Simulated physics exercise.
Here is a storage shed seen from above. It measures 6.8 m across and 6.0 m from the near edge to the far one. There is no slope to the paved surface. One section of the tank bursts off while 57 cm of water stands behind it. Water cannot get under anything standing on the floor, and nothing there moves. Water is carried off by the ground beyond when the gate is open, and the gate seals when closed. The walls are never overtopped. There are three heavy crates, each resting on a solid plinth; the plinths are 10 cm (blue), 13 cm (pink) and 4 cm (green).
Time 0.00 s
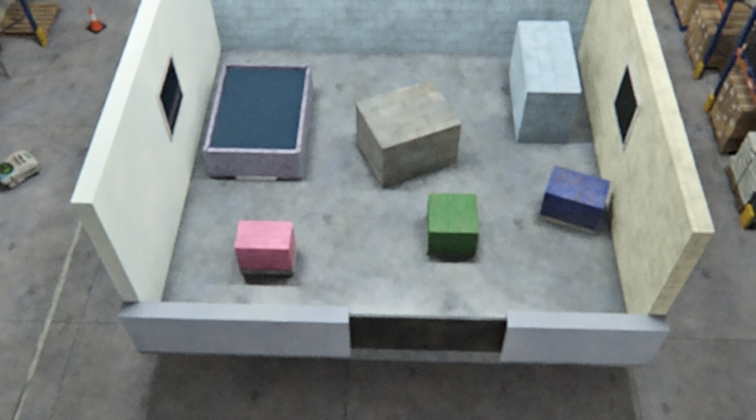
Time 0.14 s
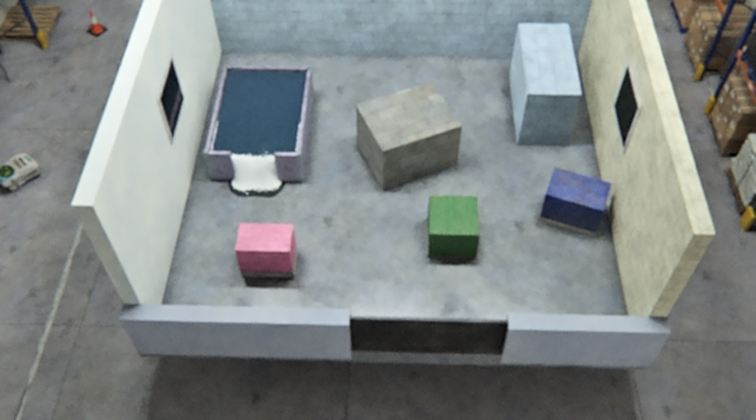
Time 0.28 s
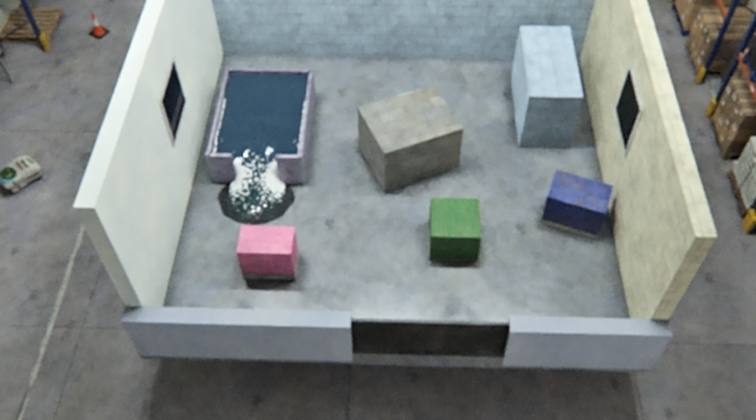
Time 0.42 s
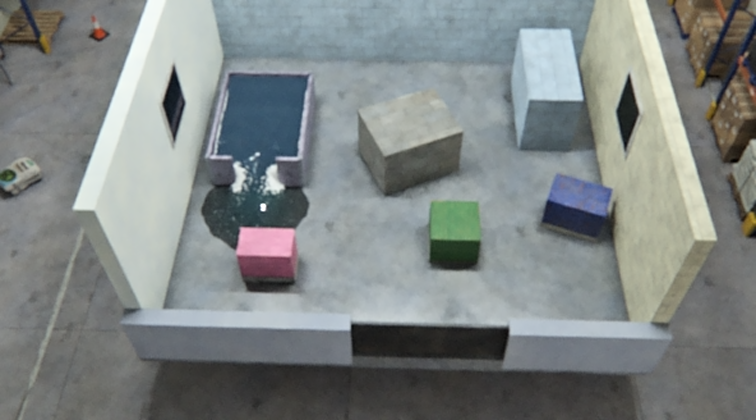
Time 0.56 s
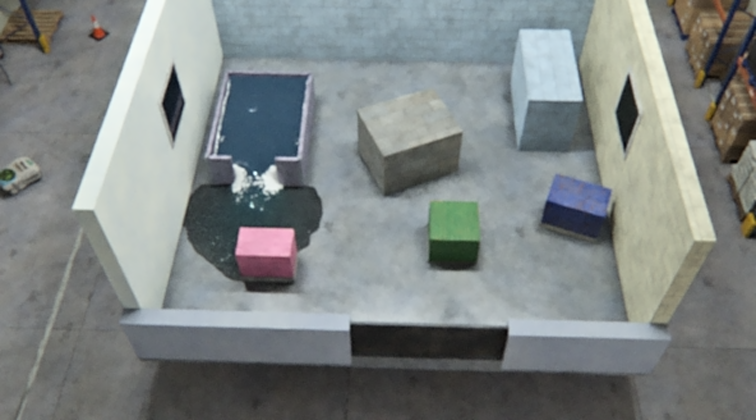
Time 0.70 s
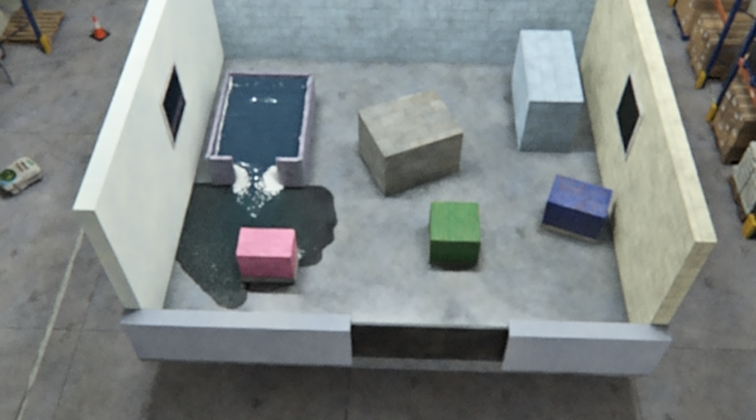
In a storage shed, water pours from a tank's front and spreads around a pink block.
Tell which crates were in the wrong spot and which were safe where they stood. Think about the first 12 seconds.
Blue crate wrong spot, pink crate wrong spot, green crate wrong spot.
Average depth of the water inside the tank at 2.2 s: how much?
Depth, averaged: Around 34 centimetres.
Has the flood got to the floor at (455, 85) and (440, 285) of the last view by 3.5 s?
Not yet touched, then awash.
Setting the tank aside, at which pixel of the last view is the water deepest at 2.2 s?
Look at roughly (169, 336).
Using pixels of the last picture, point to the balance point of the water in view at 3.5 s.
Roughly (287, 216) in the last picture.
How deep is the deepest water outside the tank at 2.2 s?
Depth: Approx. 32 cm.
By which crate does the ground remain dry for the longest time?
The blue one.
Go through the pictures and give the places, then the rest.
The first picture shows still water, 57 cm deep, in the tank at (260, 109).
In the second picture, water pours out at (256, 170) and has run 0.4 m, to (237, 191); deepest outside 28 cm, 57 cm at the tank's back.
In the third picture, the front is at (260, 220), 0.8 m from the gap at (258, 173); 0.7 m2 of floor is under water; 57 cm left at the back of the tank.
In the fourth picture, water pours out at (258, 176) and has run 1.3 m, to (244, 247); deepest outside 33 cm, 57 cm at the tank's back.
In the fifth picture, water pours out at (257, 175) and has run 1.8 m, to (231, 273); deepest outside 36 cm, 57 cm at the tank's back.
In the sixth picture, water pours out at (258, 175) and has run 2.3 m, to (226, 301); deepest outside 37 cm, 53 cm at the tank's back.
After 1.4 s water covers 20 % of the floor and is deepest (36 cm) near (157, 335); blue plinth not reached, pink plinth reached, green plinth not reached.
After 2.2 s water covers 25 % of the floor and is deepest (32 cm) near (169, 336); blue plinth not reached, pink plinth reached, green plinth reached.
After 3.5 s water covers 40 % of the floor and is deepest (20 cm) near (182, 336); blue plinth not reached, pink plinth reached, green plinth reached.
After 7.0 s water covers 60 % of the floor and is deepest (14 cm) near (617, 284); blue plinth reached, pink plinth reached, green plinth reached.
After 12.0 s water covers 95 % of the floor and is deepest (10 cm) near (575, 244); highest at the blue plinth 14 cm, highest at the pink plinth 27 cm, highest at the green plinth 15 cm.
